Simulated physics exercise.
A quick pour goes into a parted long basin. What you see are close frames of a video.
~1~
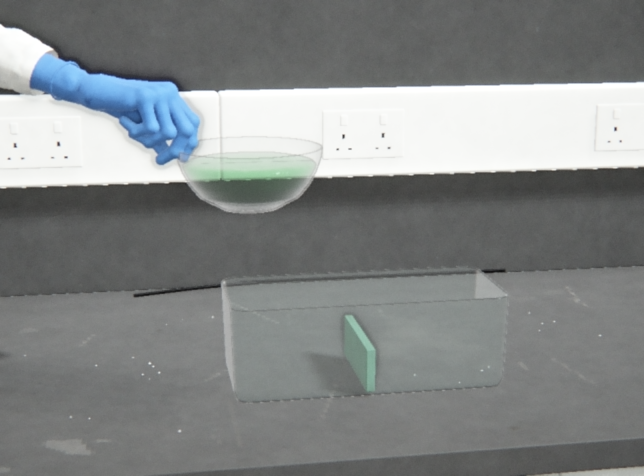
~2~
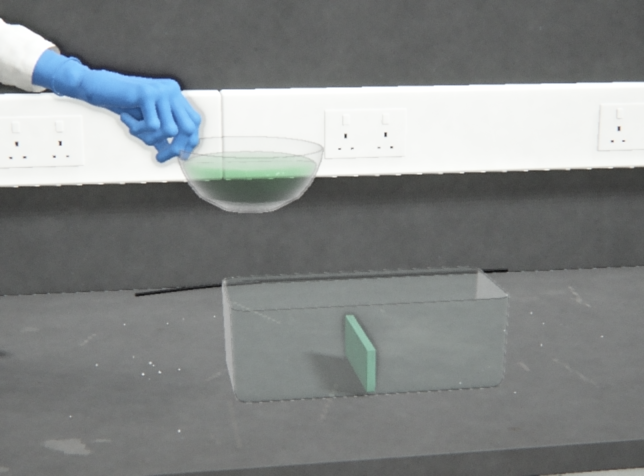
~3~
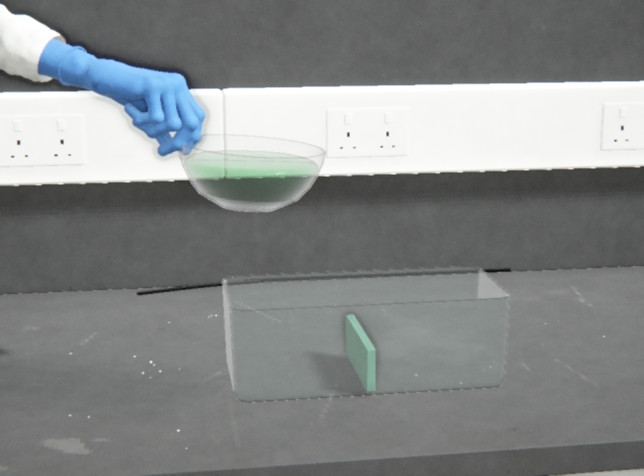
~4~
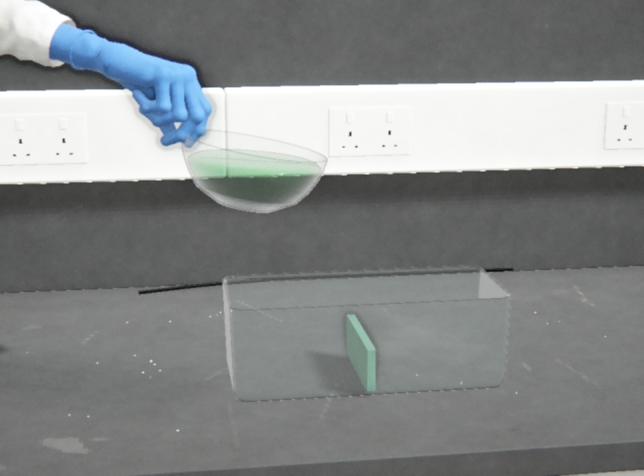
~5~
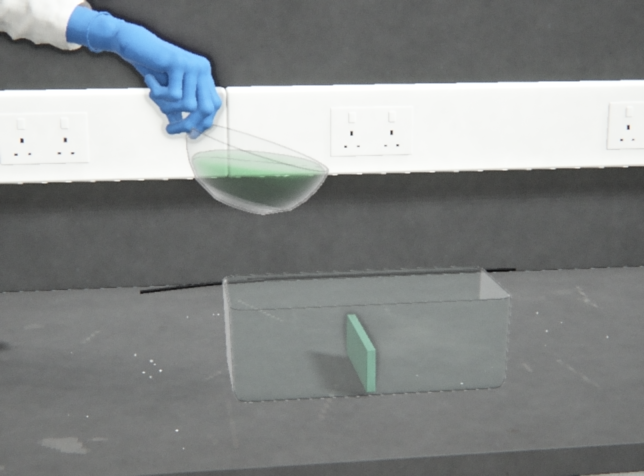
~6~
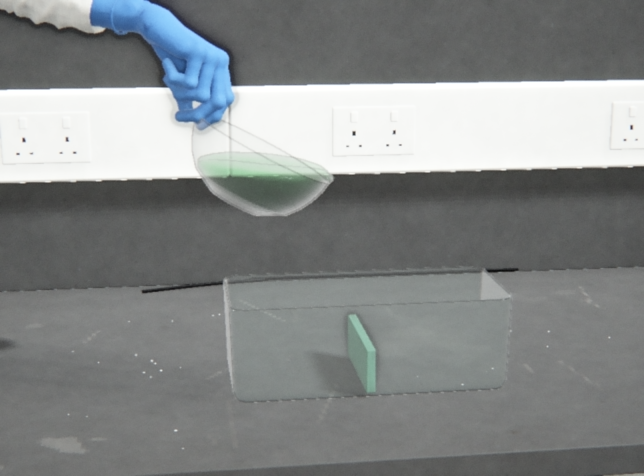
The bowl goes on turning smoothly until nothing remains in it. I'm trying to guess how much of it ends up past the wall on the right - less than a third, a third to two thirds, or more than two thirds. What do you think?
I reckon what ends right of the wall lands in the middle band of a third to two thirds.
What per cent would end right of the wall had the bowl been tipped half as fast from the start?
Some 70 per cent.
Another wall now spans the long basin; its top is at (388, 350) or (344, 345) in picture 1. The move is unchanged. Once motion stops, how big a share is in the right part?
About 30 % for the first and about 70 % for the second.
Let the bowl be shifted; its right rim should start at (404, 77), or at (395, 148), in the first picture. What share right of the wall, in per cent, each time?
80 % and 90 %.
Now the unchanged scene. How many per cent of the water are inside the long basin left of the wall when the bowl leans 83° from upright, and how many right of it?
Left: Roughly 5 %; right: Roughly 35 %.
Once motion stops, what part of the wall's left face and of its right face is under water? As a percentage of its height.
I'd say about 30 for the left and about 30 for the right.
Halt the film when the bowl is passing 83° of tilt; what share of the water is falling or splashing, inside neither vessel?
Estimate: 40 per cent, roughly.
A moment on, the tilt is 83° and 18 per cent is still to pour, 5 is left of the wall and 35 right of it.
Next, the tilt is 97° and 1 per cent is still to pour, 39 is left of the wall and 54 right of it.
Then the tilt is 97° and 0 per cent is still to pour, 44 is left of the wall and 54 right of it.
Later the tilt is 97° and 0 per cent is still to pour, 44 is left of the wall and 55 right of it.
Finally, 44 per cent lies left of the wall, 55 right of it and 1 outside.
